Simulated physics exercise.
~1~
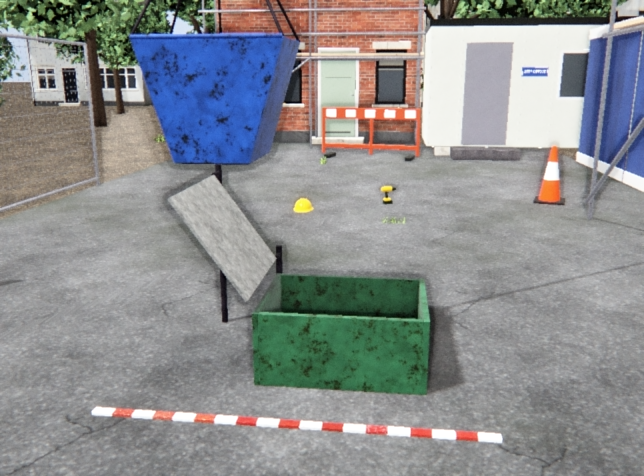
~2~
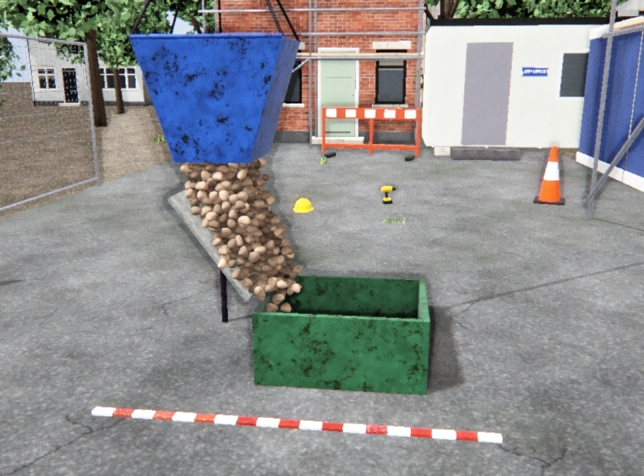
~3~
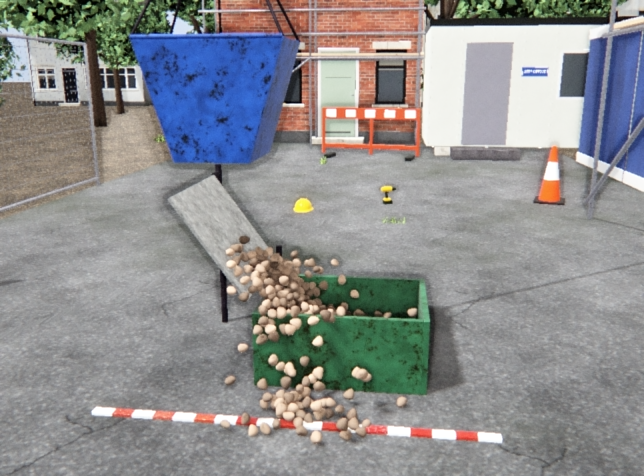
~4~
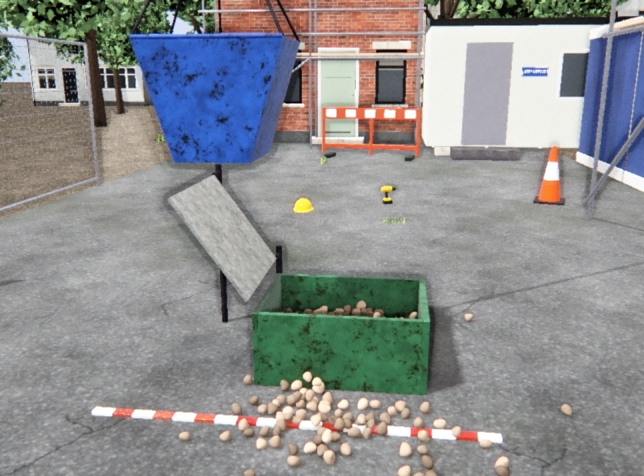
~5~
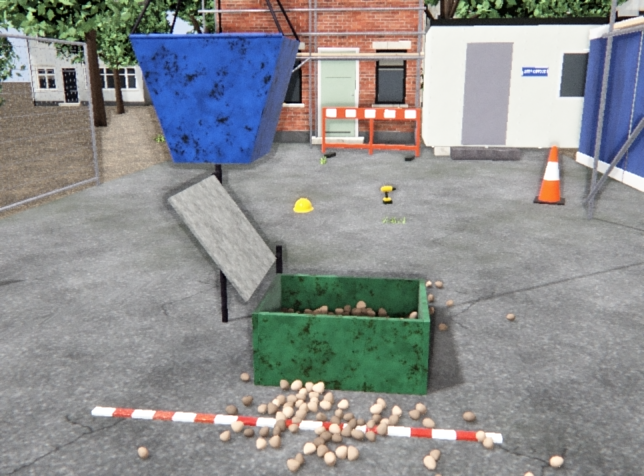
The footage shows brown, rounded stones pouring from a raised blue skip down a sloping grey slab toward a green bin in a paved yard. Many drop inside, while others spill over the front, scattering across the ground around a red-and-white staff and to the right.
